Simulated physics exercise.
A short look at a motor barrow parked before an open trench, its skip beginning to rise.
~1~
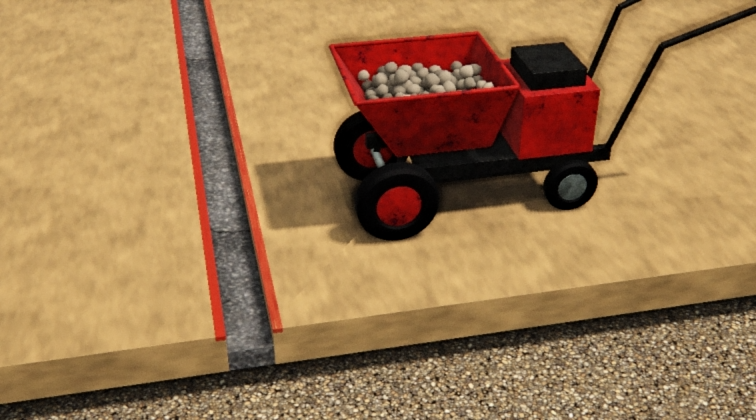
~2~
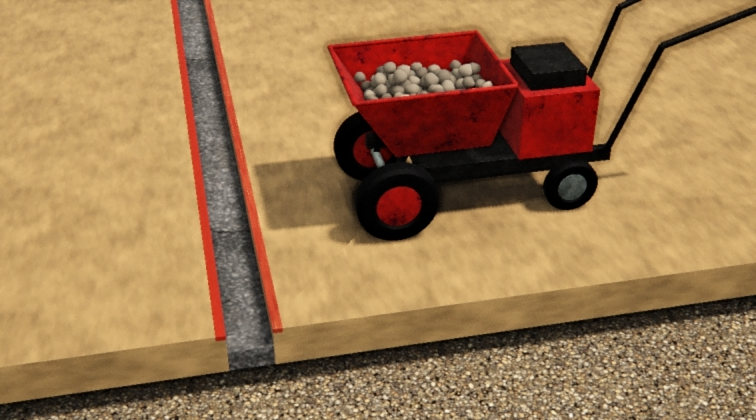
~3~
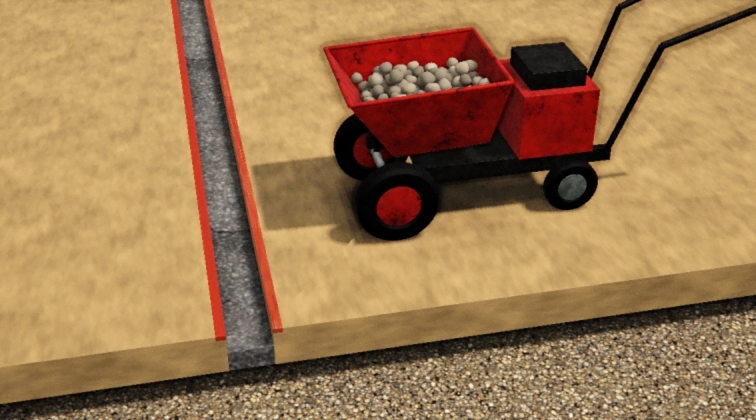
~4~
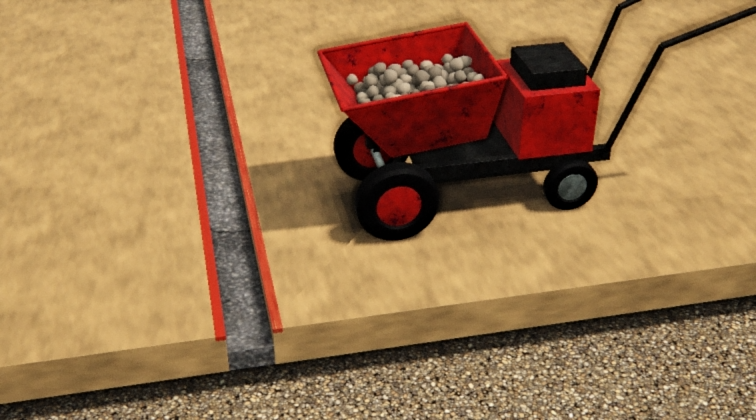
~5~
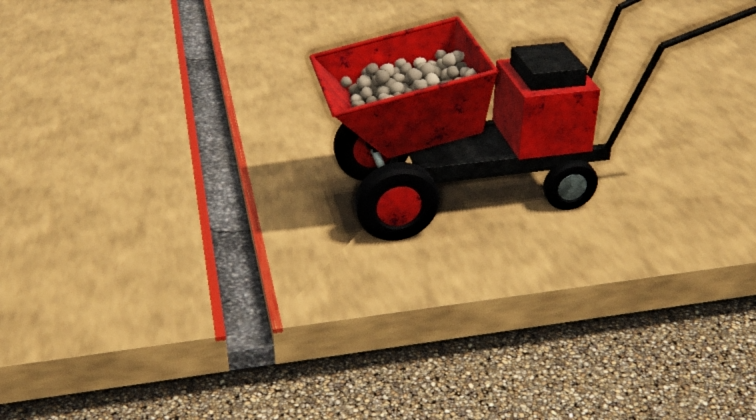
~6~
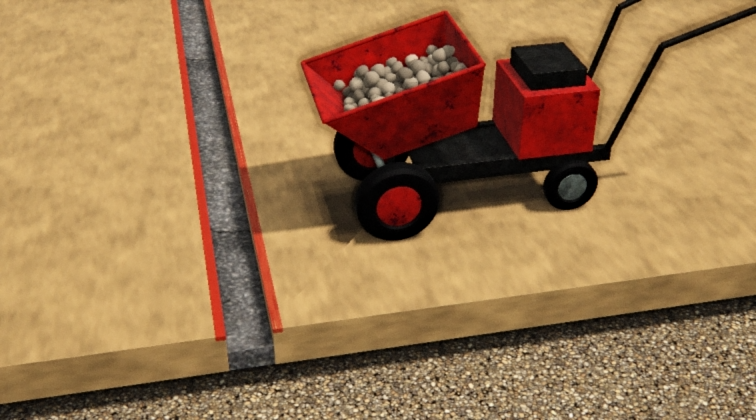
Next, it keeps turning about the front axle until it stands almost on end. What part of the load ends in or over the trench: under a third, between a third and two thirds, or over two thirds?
Between the edges lies from one third to two thirds of the load.
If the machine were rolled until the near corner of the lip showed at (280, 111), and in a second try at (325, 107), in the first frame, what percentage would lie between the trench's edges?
First some 0, then 50 per cent.
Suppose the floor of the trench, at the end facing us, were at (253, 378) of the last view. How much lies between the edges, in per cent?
Close to 80 per cent.
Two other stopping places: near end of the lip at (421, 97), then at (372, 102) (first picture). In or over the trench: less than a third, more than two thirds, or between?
In turn: Under a third; one to two thirds.
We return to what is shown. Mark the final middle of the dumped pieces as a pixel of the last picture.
Roughly at (232, 221).
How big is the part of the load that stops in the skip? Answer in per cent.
About 30 per cent.
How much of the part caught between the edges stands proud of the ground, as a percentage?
Roughly 45 in a hundred.
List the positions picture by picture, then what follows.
Lip of the skip at (356, 104), level; top of the load at (413, 90), river pebbles; first edge of the trench at (268, 283); far edge at (214, 290), the trench under half as wide as the skip, and about half as deep as wide, in the first frame.
Lip of the skip at (355, 104), level; top of the load at (431, 80), in the second frame.
Lip of the skip at (350, 106), tipped barely; top of the load at (424, 80), in the third frame.
Lip of the skip at (343, 110), tipped a little; top of the load at (435, 74), in the fourth frame.
Lip of the skip at (334, 115), tipped a little; top of the load at (427, 71), in the fifth frame.
Lip of the skip at (325, 122), tipped clearly; top of the load at (440, 80); first edge of the trench at (268, 283); far edge at (214, 290), in the sixth frame.
Soon, skip tipped steeply; all in the skip.
A while on, skip tipped steeply; nearly all in the skip; a stray few short of the trench; a small part in or heaped over the trench.
Towards the end, skip tipped right over; about half in the skip; a small part short of the trench; about half in or heaped over the trench; a stray few beyond it.
Finally, skip tipped right over; about a quarter in the skip; a small part short of the trench; about half in or heaped over the trench; a small part beyond it.
